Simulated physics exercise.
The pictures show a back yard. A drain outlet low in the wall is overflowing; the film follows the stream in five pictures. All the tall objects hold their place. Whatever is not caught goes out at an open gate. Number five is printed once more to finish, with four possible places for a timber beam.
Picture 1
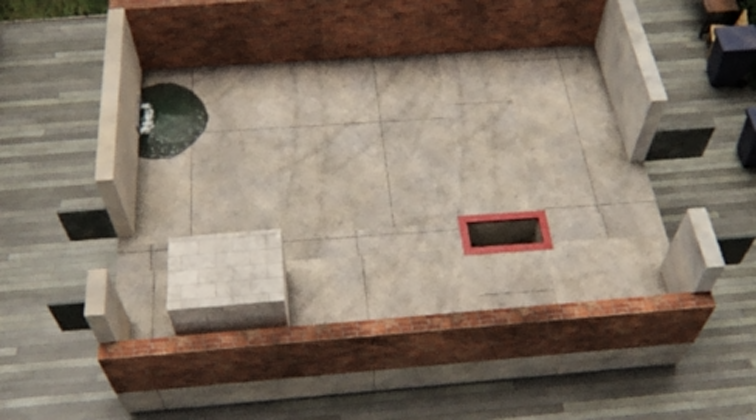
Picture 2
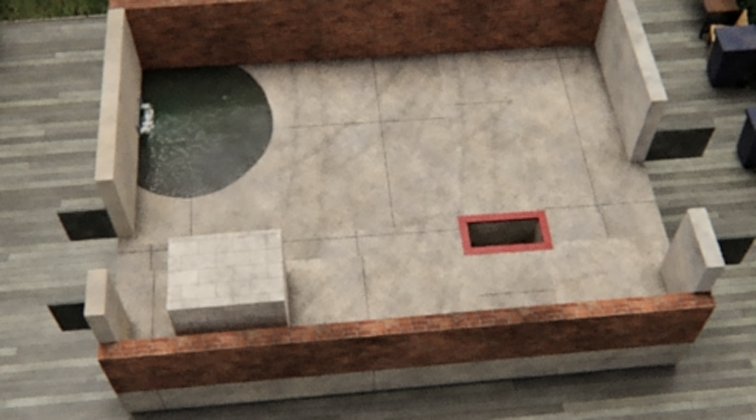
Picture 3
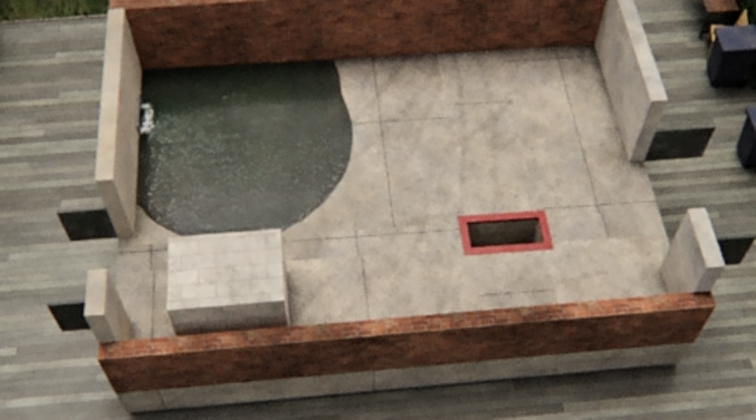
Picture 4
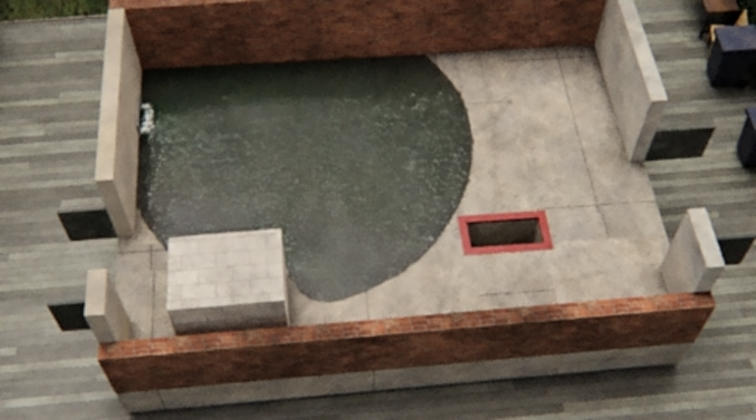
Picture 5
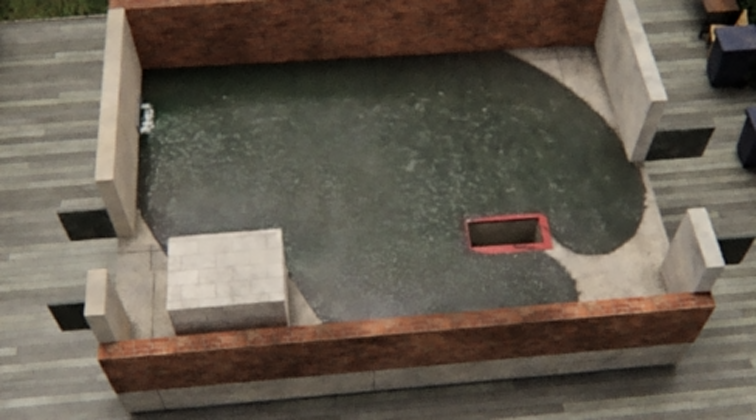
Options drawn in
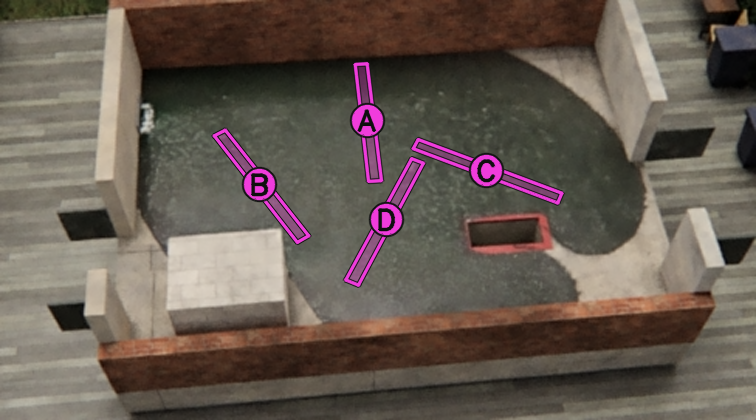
Dark green water spreads from a small white outfall at the left wall of a walled, pale-paved yard, seen from high above by a camera that stays still. Brick walls line the back and front, a pale block sits at lower left, and a red-rimmed drain lies right of centre. The rounded pool widens rightward, passes behind the block, reaches the front wall, then surrounds the drain and enters it.
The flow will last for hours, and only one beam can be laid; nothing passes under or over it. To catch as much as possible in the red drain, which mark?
Go for C.
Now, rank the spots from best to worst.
Best to worst: C, B, A, D.
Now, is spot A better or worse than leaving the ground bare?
Spot A is worse.
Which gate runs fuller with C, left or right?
The right gate.
On the marked copy, A from (375, 181) to (361, 64); B from (219, 133) to (303, 239); C from (415, 144) to (559, 198); D from (352, 282) to (417, 160).
With A, about 13 % of the stream goes into the red drain, about 87 % out by the gates.
With B, about 23 % of the stream goes into the red drain, about 77 % out by the gates.
With C, about 30 % of the stream goes into the red drain, about 70 % out by the gates.
With D, about 10 % of the stream goes into the red drain, about 90 % out by the gates.
